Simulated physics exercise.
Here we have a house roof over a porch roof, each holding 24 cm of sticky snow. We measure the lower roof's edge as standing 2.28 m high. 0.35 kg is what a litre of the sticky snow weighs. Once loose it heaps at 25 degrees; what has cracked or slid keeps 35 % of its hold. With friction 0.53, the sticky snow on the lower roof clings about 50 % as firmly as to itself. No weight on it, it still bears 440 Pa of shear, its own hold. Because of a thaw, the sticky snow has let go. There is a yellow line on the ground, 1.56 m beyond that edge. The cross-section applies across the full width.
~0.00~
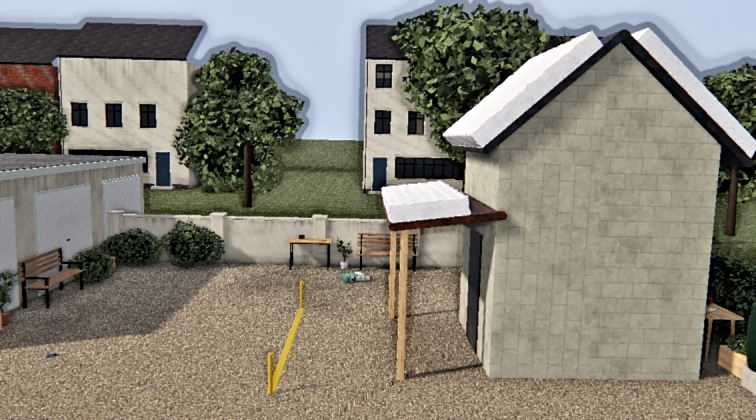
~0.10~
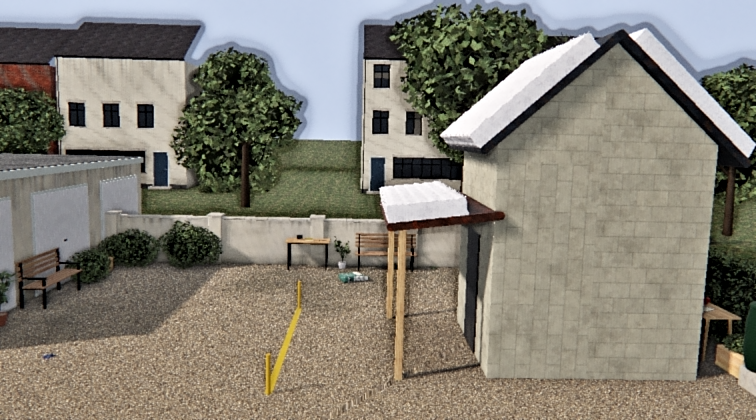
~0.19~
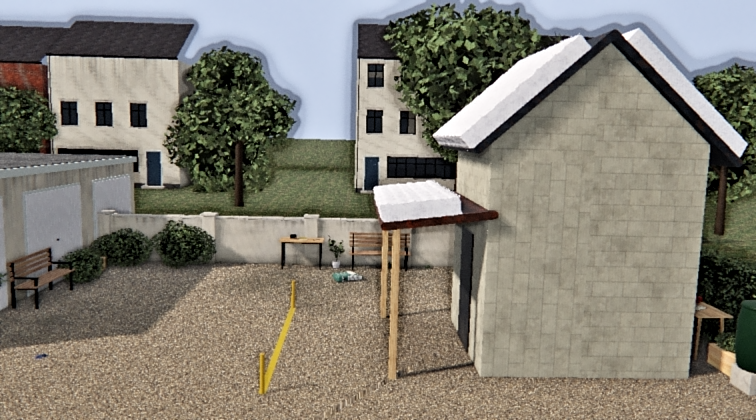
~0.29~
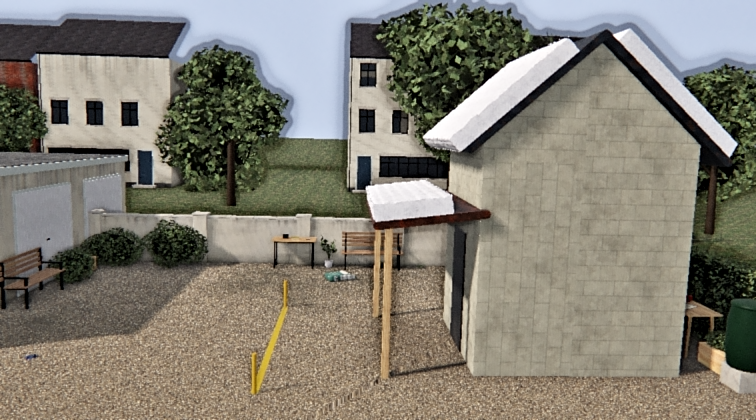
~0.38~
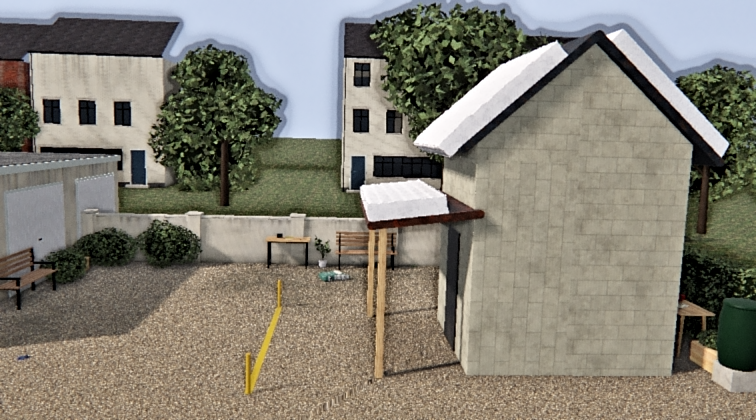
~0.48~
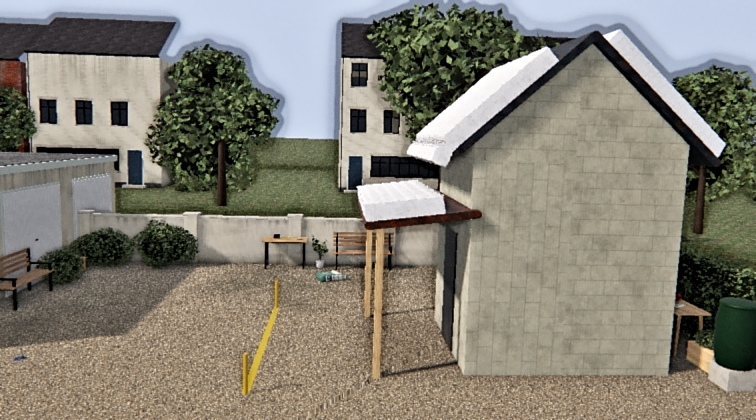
The footage shows a pale block house with white snow on its roof and porch, beside a gravel yard with a yellow line. As the view drifts slightly right, the upper snow slides a little down and over the left eave.
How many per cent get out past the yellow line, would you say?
I would say 13 percent.
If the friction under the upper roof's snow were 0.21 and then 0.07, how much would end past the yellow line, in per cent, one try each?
Respectively 30 percent and 35 percent.
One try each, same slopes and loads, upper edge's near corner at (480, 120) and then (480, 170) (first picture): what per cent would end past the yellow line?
In that order: 30 %, 1 %.
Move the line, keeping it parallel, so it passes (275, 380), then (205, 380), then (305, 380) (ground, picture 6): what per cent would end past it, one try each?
In order, some 18, 3 and 30 percent would end past it.
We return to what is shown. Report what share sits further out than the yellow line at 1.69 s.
Roughly 0 per cent.
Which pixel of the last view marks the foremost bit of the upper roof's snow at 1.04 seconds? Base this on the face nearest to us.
You'll find it close to (384, 197).
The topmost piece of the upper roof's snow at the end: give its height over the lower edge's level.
The snow's top stands about 0.5 m above the lower edge.
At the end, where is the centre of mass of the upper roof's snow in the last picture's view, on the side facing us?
I'd put it at around pixel (332, 306).
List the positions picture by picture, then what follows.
The first frame shows foremost bit of the sticky snow at (481, 136).
The second frame shows foremost bit of the sticky snow at (478, 137), its middle shifted 1.2 cm.
The third frame shows foremost bit of the sticky snow at (470, 138), its middle shifted 4.7 cm, 2 % of it past the upper edge, in one piece.
The fourth frame shows foremost bit of the sticky snow at (459, 146), its middle shifted 11 cm, 5 % of it past the upper edge, in one piece.
The fifth frame shows foremost bit of the sticky snow at (448, 141), its middle shifted 19 cm, 9 % of it past the upper edge, cracking.
The sixth frame shows foremost bit of the sticky snow at (438, 147), its middle shifted 31 cm, 15 % of it past the upper edge, cracking.
After 1.04 s, none is below the lower edge and 0 % is past the line.
After 1.69 s, 14 % is below the lower edge and 0 % is past the line.
After 2.35 s, 46 % is below the lower edge and 11 % is past the line.
After 3.00 s, 48 % is below the lower edge and 13 % is past the line.
After 4.40 s, 52 % is below the lower edge and 13 % is past the line.
